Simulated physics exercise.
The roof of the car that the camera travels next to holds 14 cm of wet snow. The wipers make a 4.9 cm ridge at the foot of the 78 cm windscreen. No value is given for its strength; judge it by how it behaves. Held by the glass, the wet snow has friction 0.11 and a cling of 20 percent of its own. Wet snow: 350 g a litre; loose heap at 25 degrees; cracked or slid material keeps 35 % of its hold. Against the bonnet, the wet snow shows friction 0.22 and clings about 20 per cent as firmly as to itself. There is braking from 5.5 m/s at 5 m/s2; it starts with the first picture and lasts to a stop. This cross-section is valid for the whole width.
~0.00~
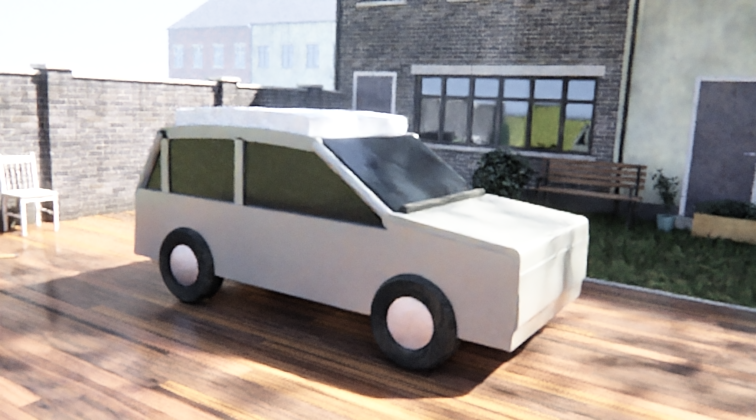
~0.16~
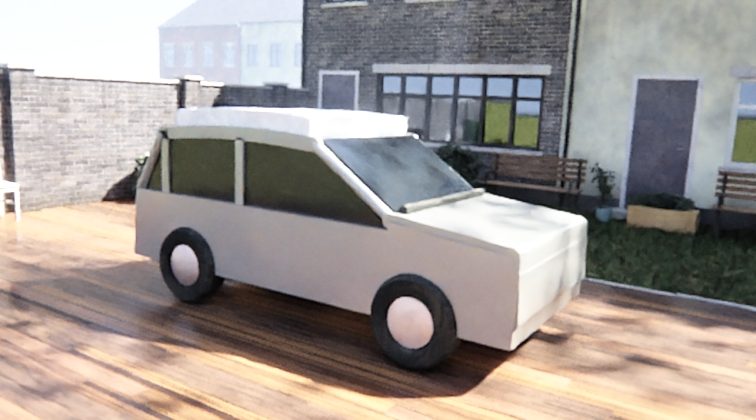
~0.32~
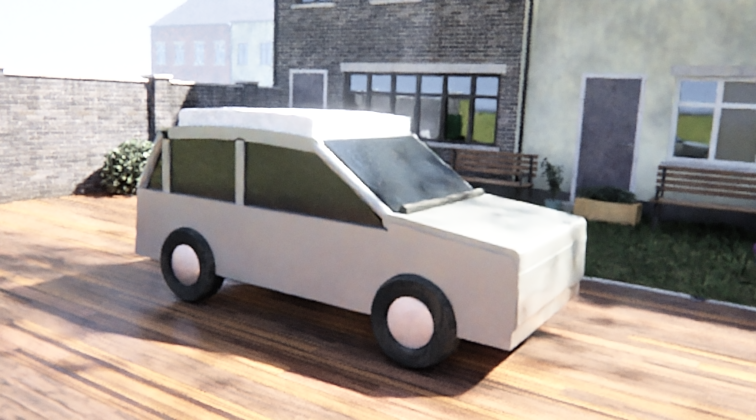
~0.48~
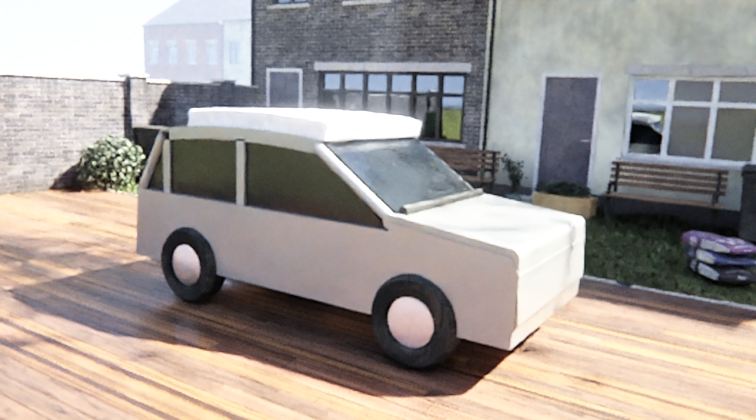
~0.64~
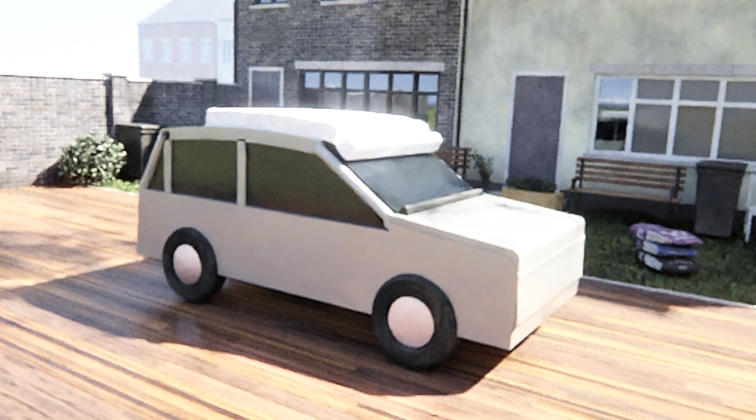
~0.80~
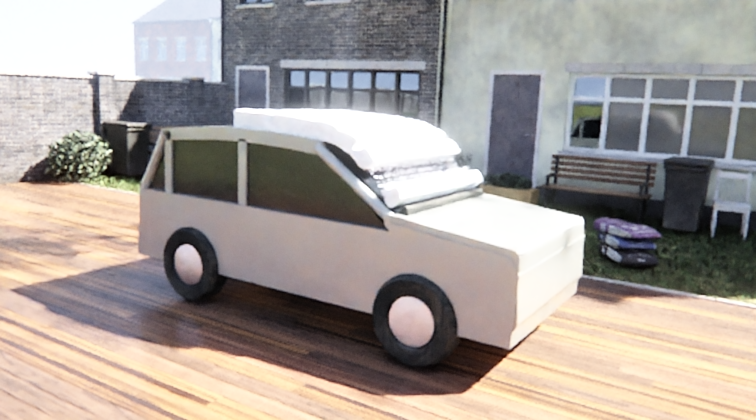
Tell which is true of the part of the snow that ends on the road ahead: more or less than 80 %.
It comes out more.
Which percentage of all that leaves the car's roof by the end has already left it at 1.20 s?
Fraction so far: Roughly 100 %.
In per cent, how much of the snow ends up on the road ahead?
Roughly 95 percent.
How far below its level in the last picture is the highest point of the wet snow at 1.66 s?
55 cm.
After 1.20 s, none of the snow is on the roof, 23 % on the glass, 74 % on the bonnet and 3 % has gone off the nose.
After 1.66 s, none of the snow is on the roof, 2 % on the glass, 15 % on the bonnet and 82 % has gone off the nose.
After 2.13 s, none of the snow is on the roof, 2 % on the glass, 4 % on the bonnet and 93 % has gone off the nose.
After 2.60 s, none of the snow is on the roof, 2 % on the glass, 4 % on the bonnet and 93 % has gone off the nose.
After 2.70 s, none of the snow is on the roof, 2 % on the glass, 4 % on the bonnet and 93 % has gone off the nose.
